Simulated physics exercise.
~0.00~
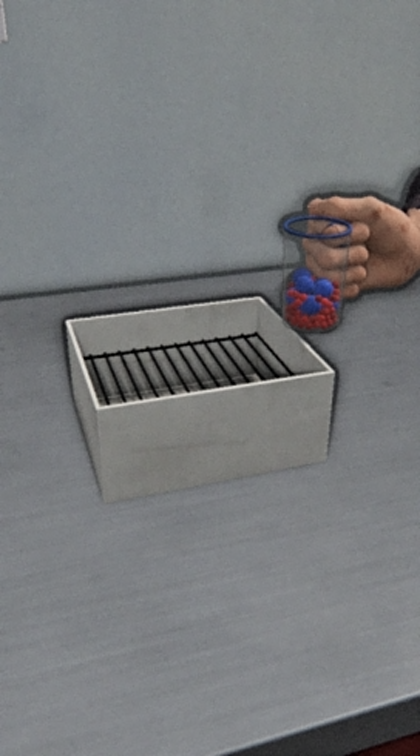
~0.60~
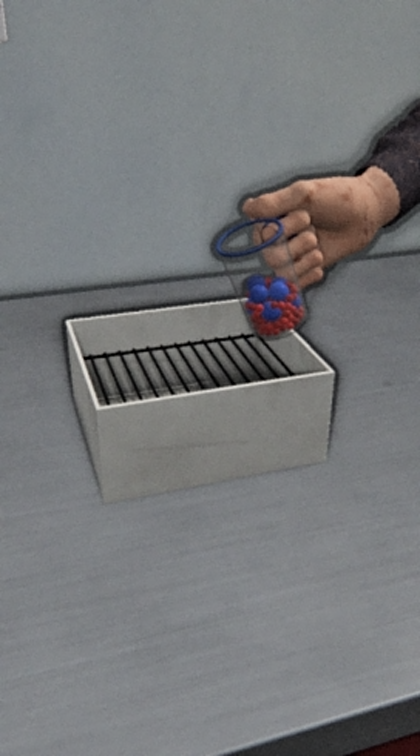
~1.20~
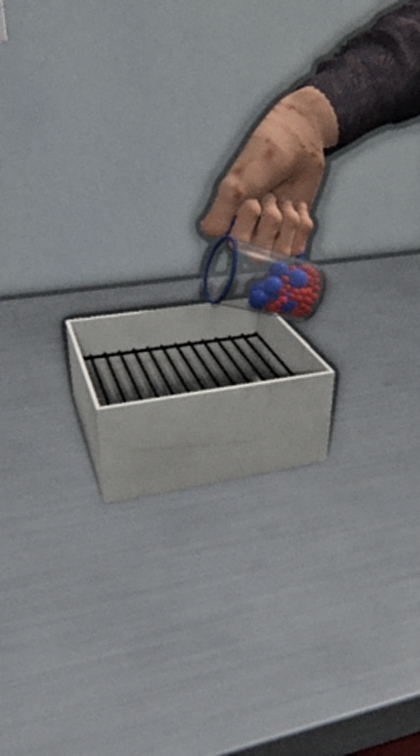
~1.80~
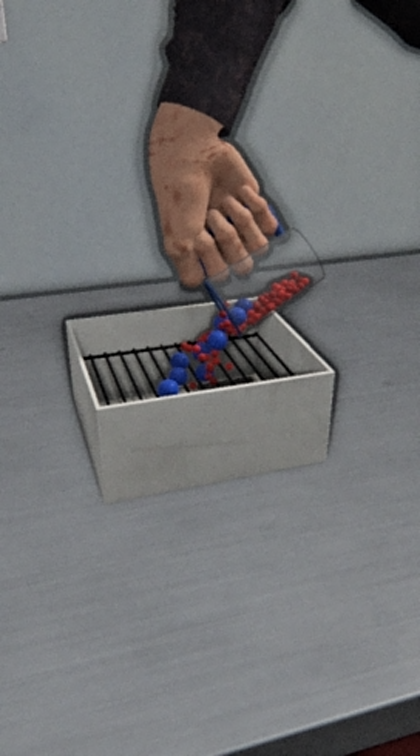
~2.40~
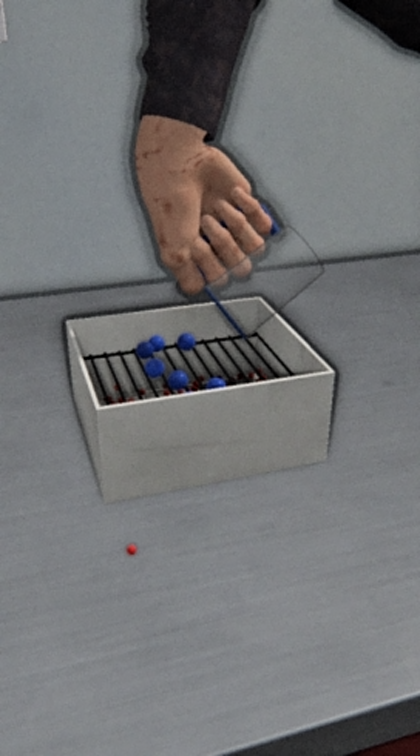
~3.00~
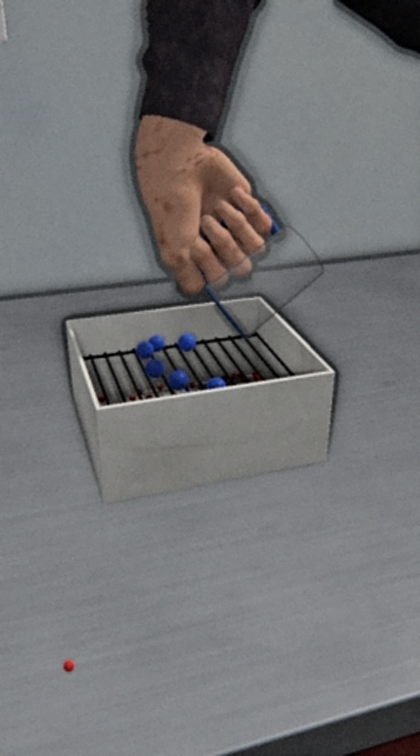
At the start, a hand at the right holds an upright clear cup of larger blue balls and small red ones beside an open pale box with a dark wire rack inside. The hand moves left and tilts the cup until it lies on its side, with everything still in it. It then tips further, and blue and red balls spill onto the wires. Soon the cup is empty, and a stray red ball is out on the table, rolling toward the lower left. At the end, the blue balls rest on the rack while nearly all the red ones lie beneath it.
